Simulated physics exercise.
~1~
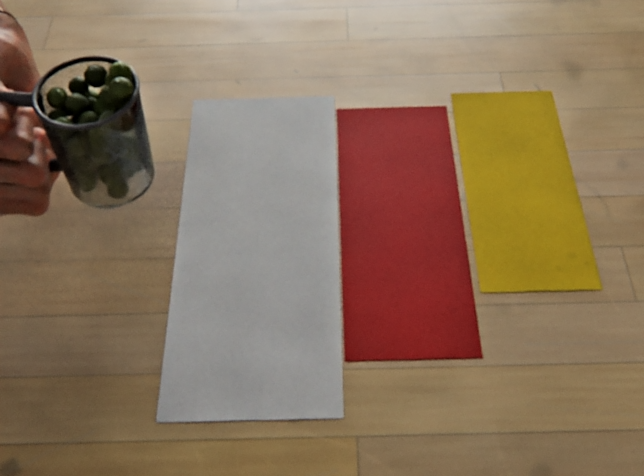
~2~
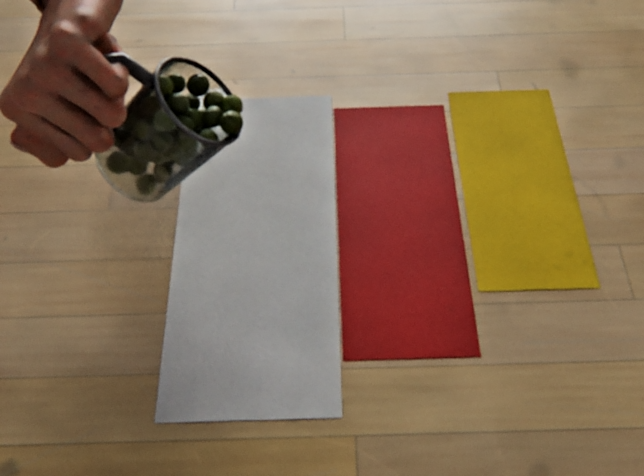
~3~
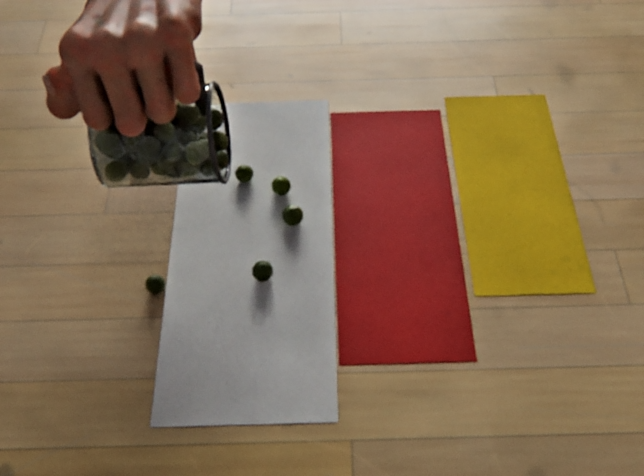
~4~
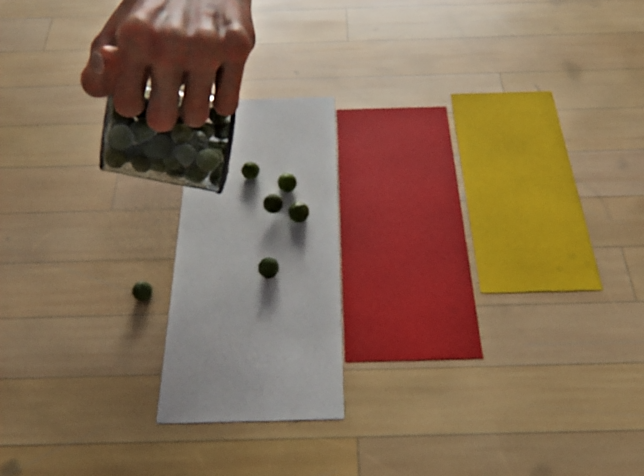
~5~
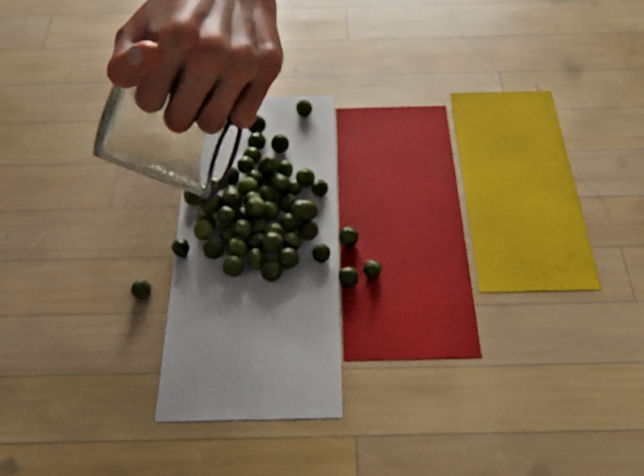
In this clip, a hand moves a clear cup of small green olives rightward over a white mat beside red and yellow ones and tips it, spilling a few, then the rest, which end mostly heaped on the white mat, with three on the red.
